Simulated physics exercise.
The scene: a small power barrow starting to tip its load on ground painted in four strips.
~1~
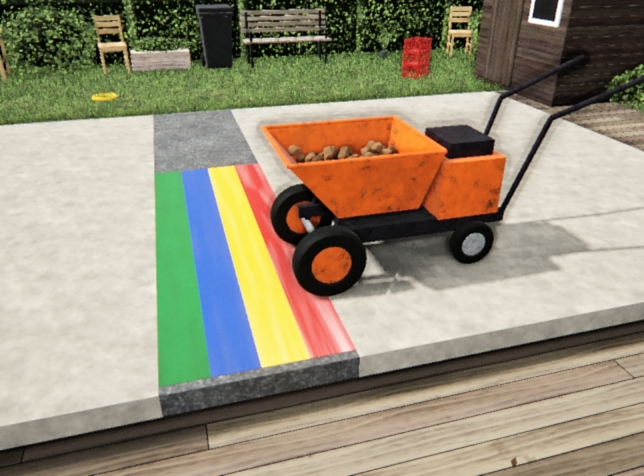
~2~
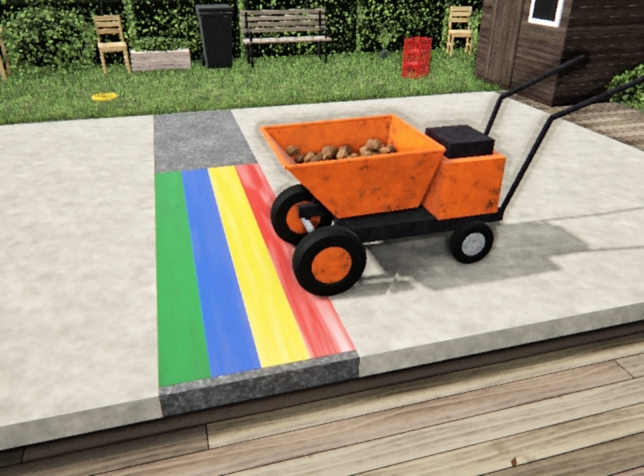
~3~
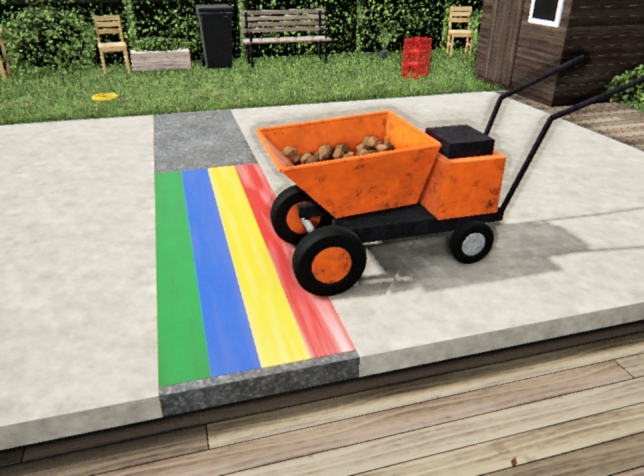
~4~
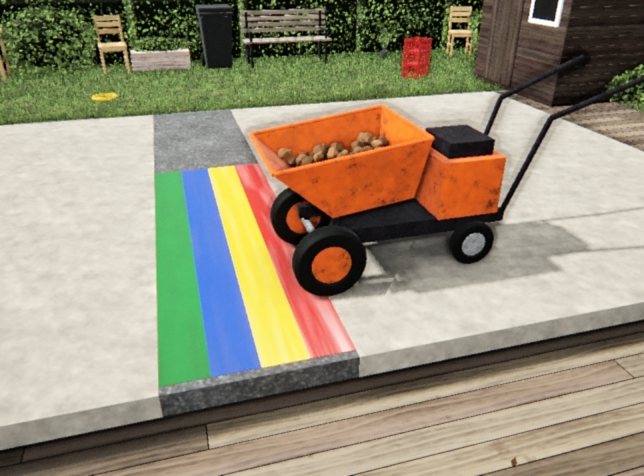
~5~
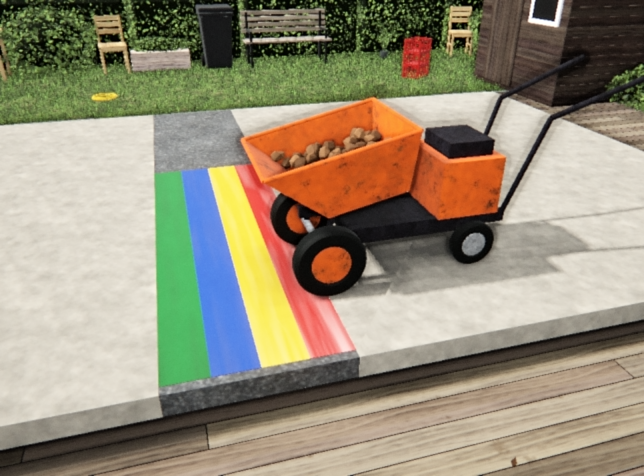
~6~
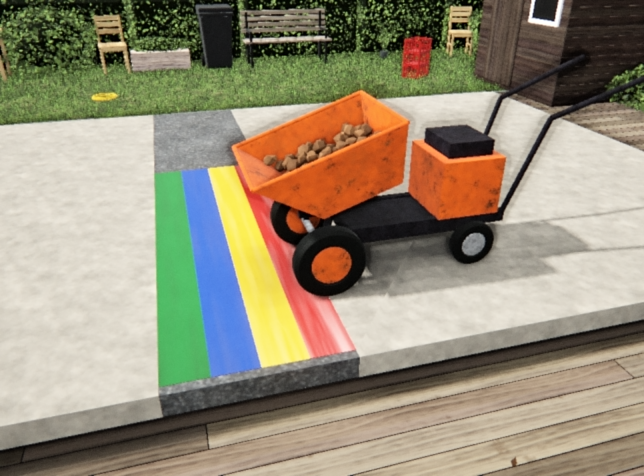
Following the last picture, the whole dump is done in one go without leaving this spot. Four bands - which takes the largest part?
Largest part: The green band.
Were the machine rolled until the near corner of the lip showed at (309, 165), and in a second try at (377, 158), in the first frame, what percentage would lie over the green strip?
Well, you'd get roughly 30 per cent from the first place and roughly 10 per cent from the second.
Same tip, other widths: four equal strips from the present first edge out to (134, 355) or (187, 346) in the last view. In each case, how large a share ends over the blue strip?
Roughly 20 per cent first, then 0 per cent.
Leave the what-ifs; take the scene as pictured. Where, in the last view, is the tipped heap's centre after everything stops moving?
The centre comes to rest near (161, 282).
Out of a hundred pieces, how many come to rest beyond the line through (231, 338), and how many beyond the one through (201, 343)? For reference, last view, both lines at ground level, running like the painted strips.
First 80 in a hundred, second 70 in a hundred.
Soon, skip tipped steeply; all in the skip.
A while on, skip tipped right over; about half in the skip; a small part over the blue strip; about a third over the green strip; a stray few off the paint.
Towards the end, skip tipped right over; about a quarter in the skip; a small part over the blue strip; about a third over the green strip; about a third off the paint.
Finally, skip tipped right over; about a quarter in the skip; none over the red strip; none over the yellow strip; a small part over the blue strip; about a third over the green strip; about a third off the paint.
